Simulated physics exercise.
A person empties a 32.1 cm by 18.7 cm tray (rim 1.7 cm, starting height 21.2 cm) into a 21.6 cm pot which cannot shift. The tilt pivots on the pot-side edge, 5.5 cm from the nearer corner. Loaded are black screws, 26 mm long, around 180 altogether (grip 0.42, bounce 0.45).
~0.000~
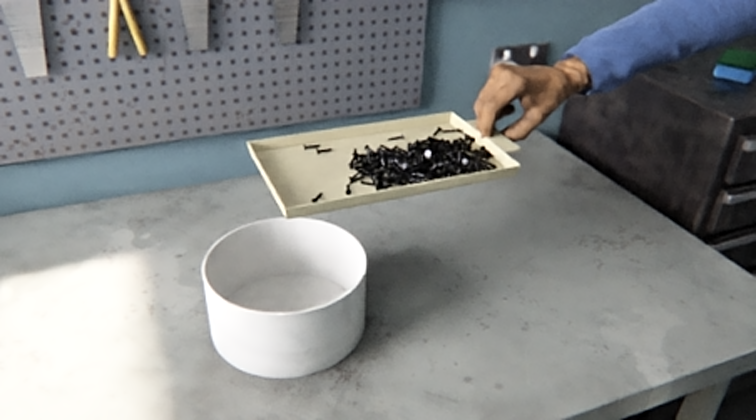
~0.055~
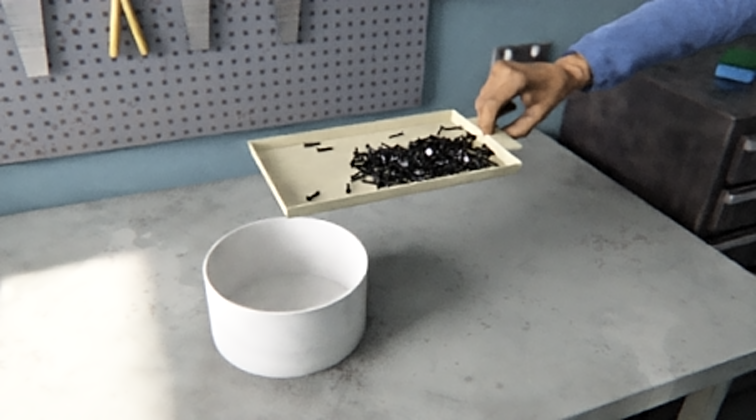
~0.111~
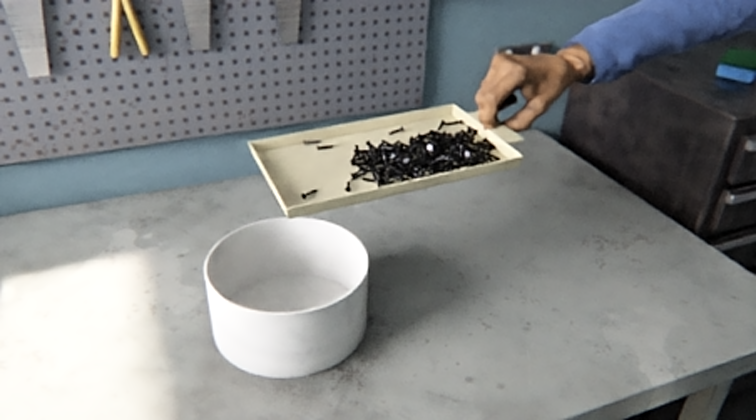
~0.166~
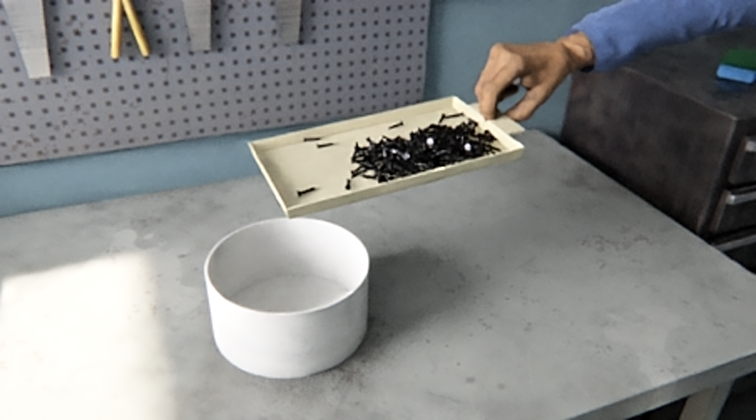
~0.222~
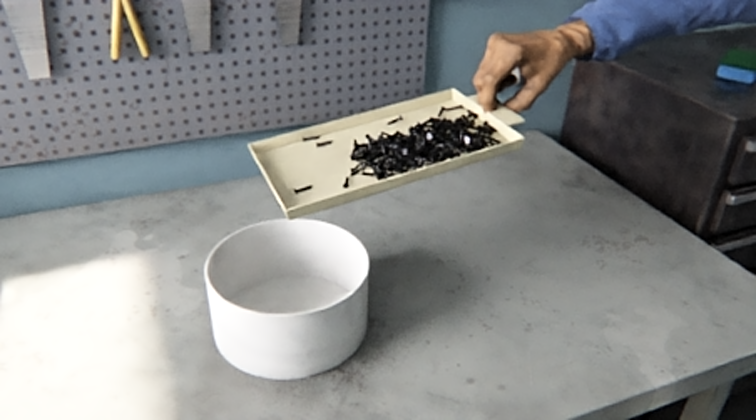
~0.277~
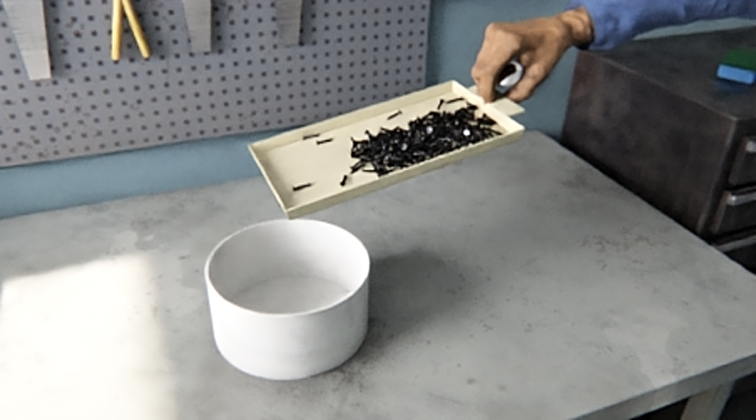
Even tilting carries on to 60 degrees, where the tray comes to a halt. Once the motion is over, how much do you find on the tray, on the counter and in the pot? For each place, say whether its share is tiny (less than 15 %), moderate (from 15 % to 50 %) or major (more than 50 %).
One by one: Tray: It will come to more than a half; counter: It will come to a low fraction; pot: It will come to a middle fraction.
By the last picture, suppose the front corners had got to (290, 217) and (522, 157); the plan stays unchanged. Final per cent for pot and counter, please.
The pot gets 10 and the counter 30.
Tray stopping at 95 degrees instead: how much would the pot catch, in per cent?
Estimated share: About 80 %.
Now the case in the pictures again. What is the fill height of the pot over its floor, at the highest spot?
1.5 cm.
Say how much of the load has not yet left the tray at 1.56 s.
Close to 60 in a hundred parts of the load.
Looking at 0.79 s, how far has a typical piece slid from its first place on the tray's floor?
It has moved some 6 cm from its start.
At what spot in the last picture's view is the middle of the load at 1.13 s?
Approximately (271, 173) in the last picture.
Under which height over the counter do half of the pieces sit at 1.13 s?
About 24 centimetres.
After 0.79 s, tilt 34 degrees; the tray holds 100 %, the pot 0 %.
After 1.13 s, tilt 50 degrees; the tray holds 90 %, the pot 0 %.
After 1.56 s, tilt 60 degrees; the tray holds 60 %, the pot 35 %.
By 2.4 s all is still; tray 60 %, counter 5 %, pot 40 %.
